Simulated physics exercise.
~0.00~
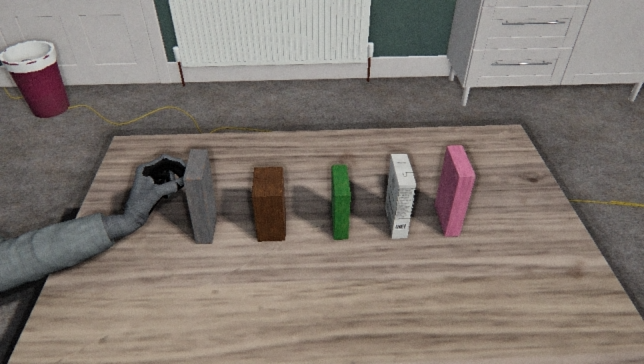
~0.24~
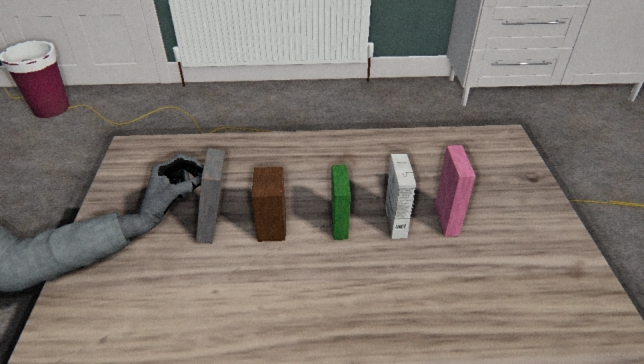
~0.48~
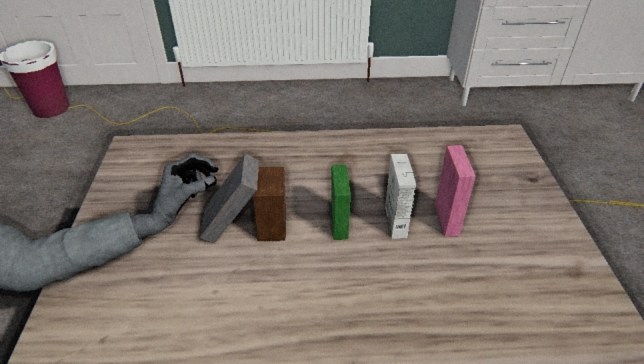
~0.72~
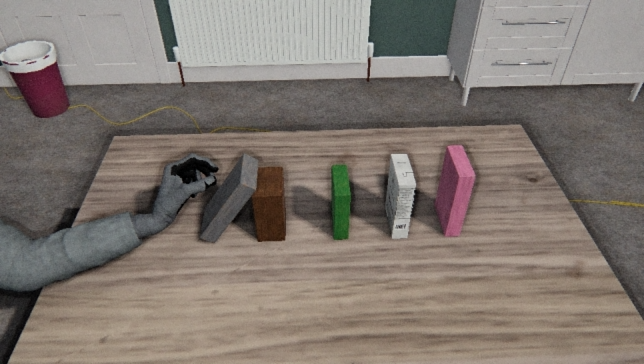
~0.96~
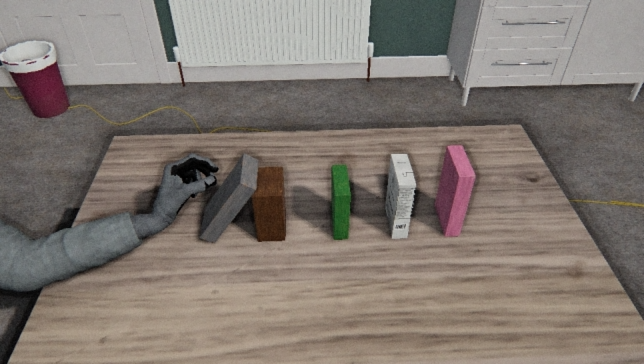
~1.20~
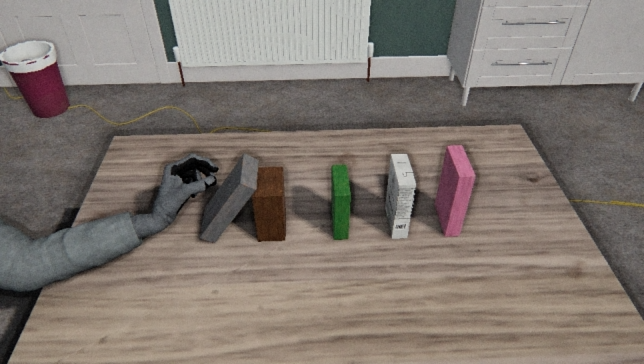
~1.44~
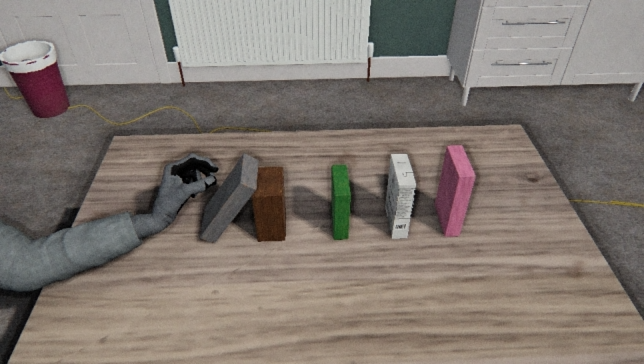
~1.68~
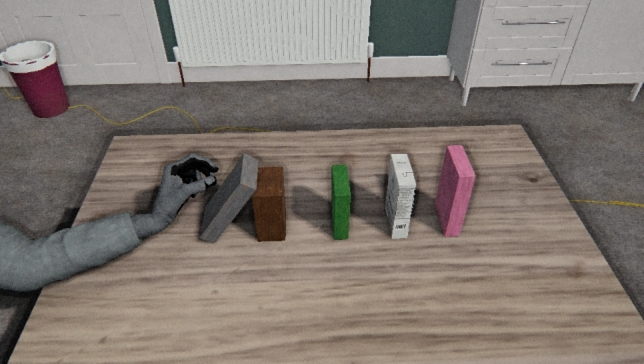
On a wooden table, a gloved hand tips the grey board against the brown block, which stays upright.
